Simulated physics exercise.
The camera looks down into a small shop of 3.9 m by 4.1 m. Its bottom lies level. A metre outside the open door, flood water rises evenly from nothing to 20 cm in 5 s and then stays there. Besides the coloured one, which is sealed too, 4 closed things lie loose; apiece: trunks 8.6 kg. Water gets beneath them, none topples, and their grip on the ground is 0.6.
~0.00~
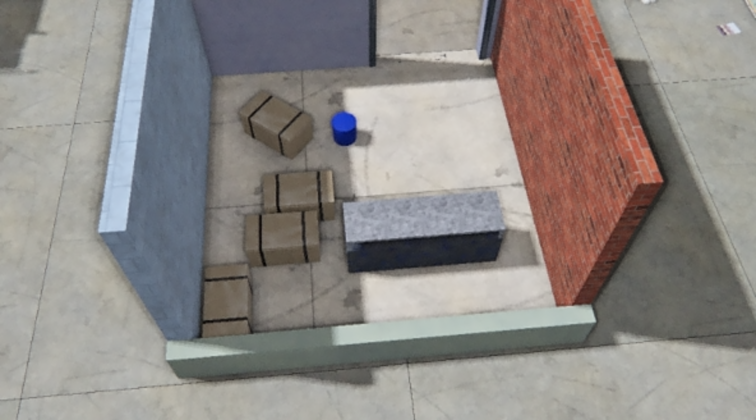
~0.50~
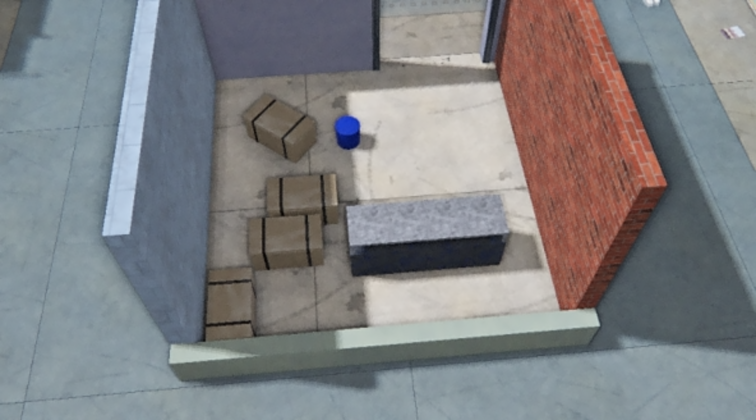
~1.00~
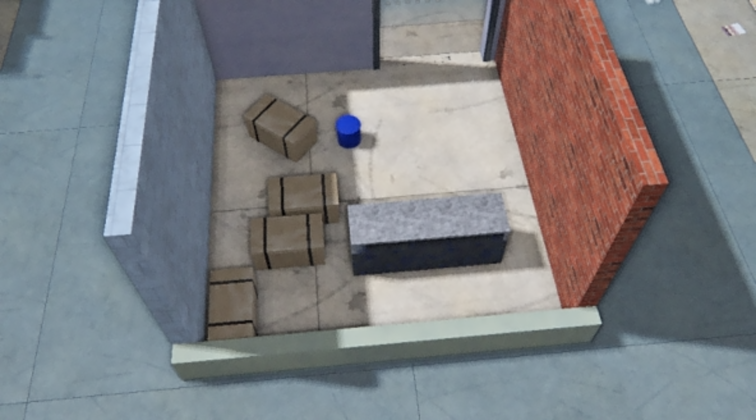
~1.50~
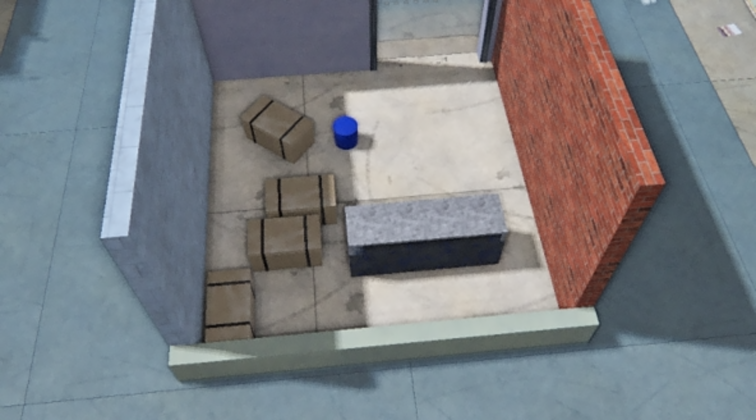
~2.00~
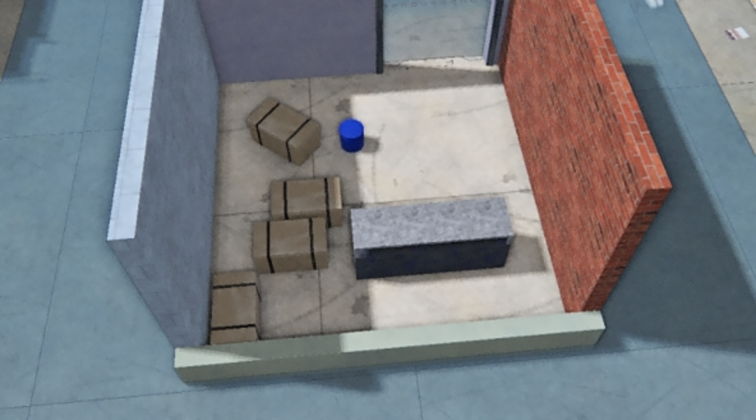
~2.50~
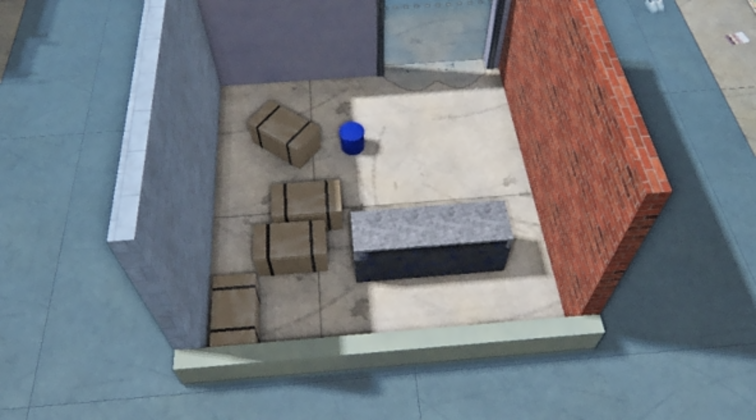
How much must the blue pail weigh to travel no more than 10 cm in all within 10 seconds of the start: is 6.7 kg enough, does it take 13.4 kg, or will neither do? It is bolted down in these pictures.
Verdict: The lower weight is enough.
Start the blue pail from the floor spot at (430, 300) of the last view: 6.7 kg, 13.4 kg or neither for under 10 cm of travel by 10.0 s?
It takes the larger.
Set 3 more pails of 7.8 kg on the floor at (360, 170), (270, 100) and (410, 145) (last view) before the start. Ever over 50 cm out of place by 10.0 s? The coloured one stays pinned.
In that order: Short of it, less, more.
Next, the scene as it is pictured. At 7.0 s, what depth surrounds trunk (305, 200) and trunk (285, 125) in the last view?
Roughly 5 and 1 cm.
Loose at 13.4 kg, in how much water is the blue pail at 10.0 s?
Roughly 5 cm.
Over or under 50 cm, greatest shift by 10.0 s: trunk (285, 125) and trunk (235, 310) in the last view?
In turn: Short of it, less.
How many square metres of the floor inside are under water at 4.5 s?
Some 4.5 m2.
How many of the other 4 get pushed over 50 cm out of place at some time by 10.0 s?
That makes 1.
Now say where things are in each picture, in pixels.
The first picture shows the blue pail at (344, 122) rests on the ground; water covers 0.0 m2; 0 of 5 have shifted.
The second picture shows the blue pail at (348, 125), on the bottom; 0.0 m2 under water; 0 of 5 have shifted.
The third picture shows the blue pail at (348, 124) rests on the ground; 0.0 m2 under water; 0 of 5 have shifted.
The fourth picture shows the blue pail at (345, 126) rests on the ground; 0.0 m2 under water; 0 of 5 have shifted.
The fifth picture shows the blue pail at (351, 129) rests on the ground; 0.0 m2 under water; 0 of 5 have shifted.
The sixth picture shows the blue pail at (352, 131) rests on the ground; water covers 0.3 m2; 0 of 5 have shifted.
After 3.5 s the blue pail would be 0 cm from its start with 6.7 kg and 0 cm from its start with 13.4 kg; 0 cm of water round it then.
After 4.5 s the blue pail would be 0 cm from its start with 6.7 kg and 0 cm from its start with 13.4 kg; 1 cm of water round it then.
After 7.0 s the blue pail would be 0 cm from its start with 6.7 kg and 0 cm from its start with 13.4 kg; 4 cm of water round it then.
After 10.0 s the blue pail would be 0 cm from its start with 6.7 kg and 0 cm from its start with 13.4 kg; 5 cm of water round it then.
